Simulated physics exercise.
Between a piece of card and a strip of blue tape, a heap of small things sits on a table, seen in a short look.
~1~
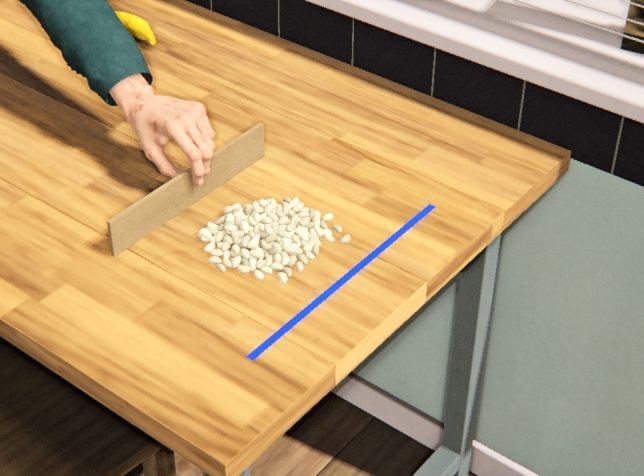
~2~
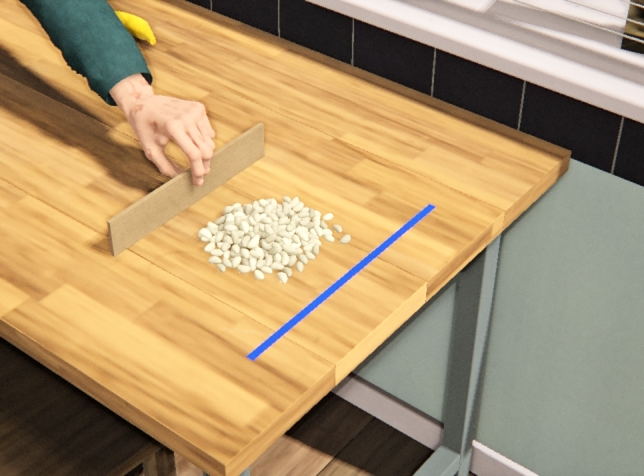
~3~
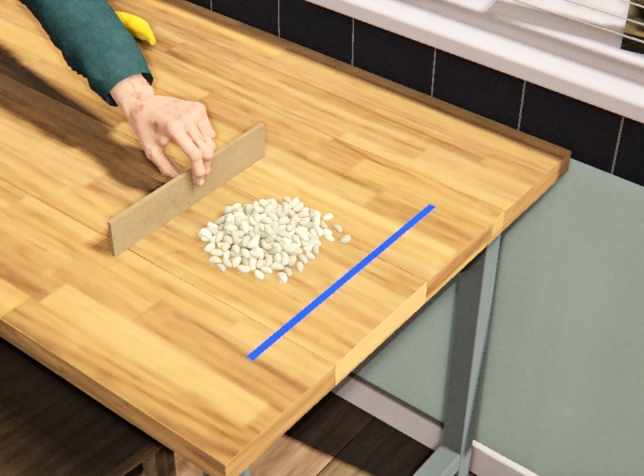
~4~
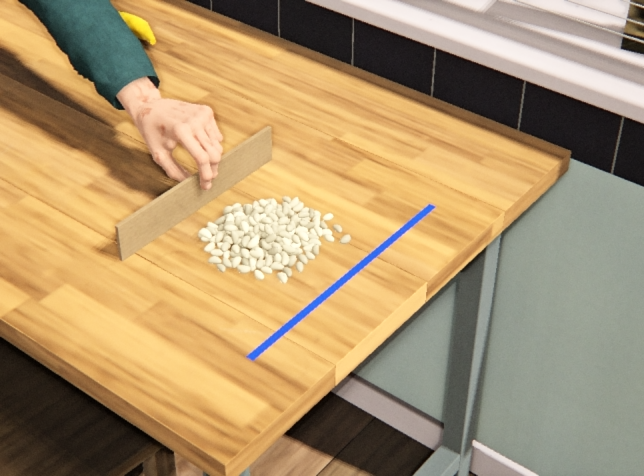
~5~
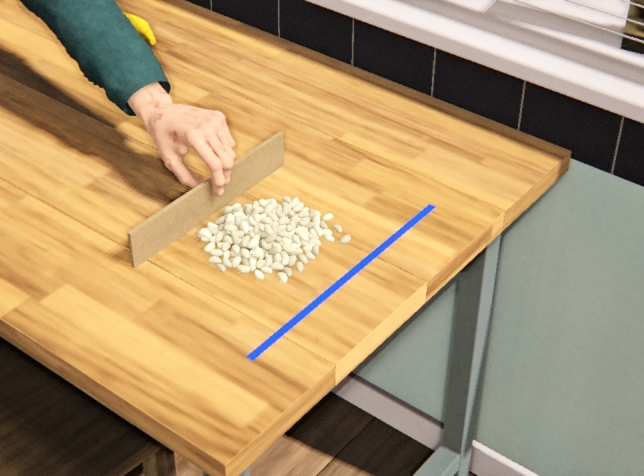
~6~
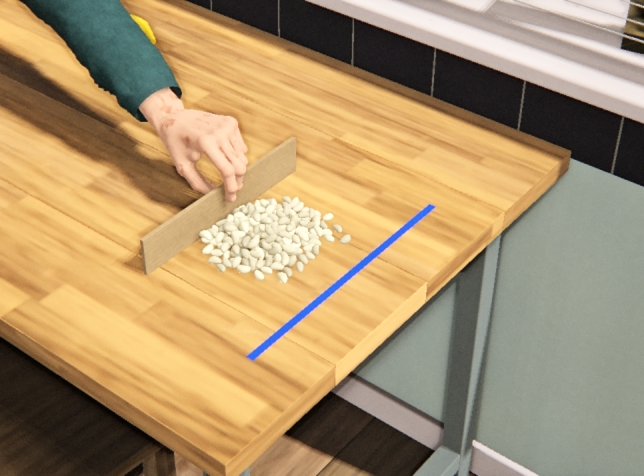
A hand held a piece of card upright on a wooden table behind a heap of white beans, paused, then slid it a short way toward the blue tape, up against the near-still beans.
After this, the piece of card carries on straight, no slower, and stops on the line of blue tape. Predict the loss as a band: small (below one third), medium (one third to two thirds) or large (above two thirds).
Small.
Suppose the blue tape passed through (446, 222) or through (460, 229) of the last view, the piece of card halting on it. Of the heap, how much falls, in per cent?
You'd get 60 % the first time and 90 % the second.
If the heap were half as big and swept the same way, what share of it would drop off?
Close to 10 per cent of the heap.
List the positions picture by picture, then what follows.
Piece of card at (122, 230), at rest; blue tape at (424, 213), about a palm's width from the edge; edge at (399, 308); the heap at (267, 234), white beans, in the first picture.
Piece of card at (122, 230), at rest, in the second picture.
Piece of card at (123, 231), at rest; the heap at (267, 234), in the third picture.
Piece of card at (130, 235), in the fourth picture.
Piece of card at (143, 241); the heap at (267, 234), in the fifth picture.
Piece of card at (155, 248); blue tape at (424, 213); edge at (399, 308); the heap at (267, 234), a stray few pushed along, in the sixth picture.
Soon after the last picture, piece of card still moving, near (286, 216); heap all on the table, its front near (365, 276).
A little later, piece of card stopped at the blue tape; heap a small part over the edge.
Later still, piece of card stopped at the blue tape; heap about a quarter over the edge.
At rest, piece of card stopped at the blue tape; heap about a quarter over the edge.
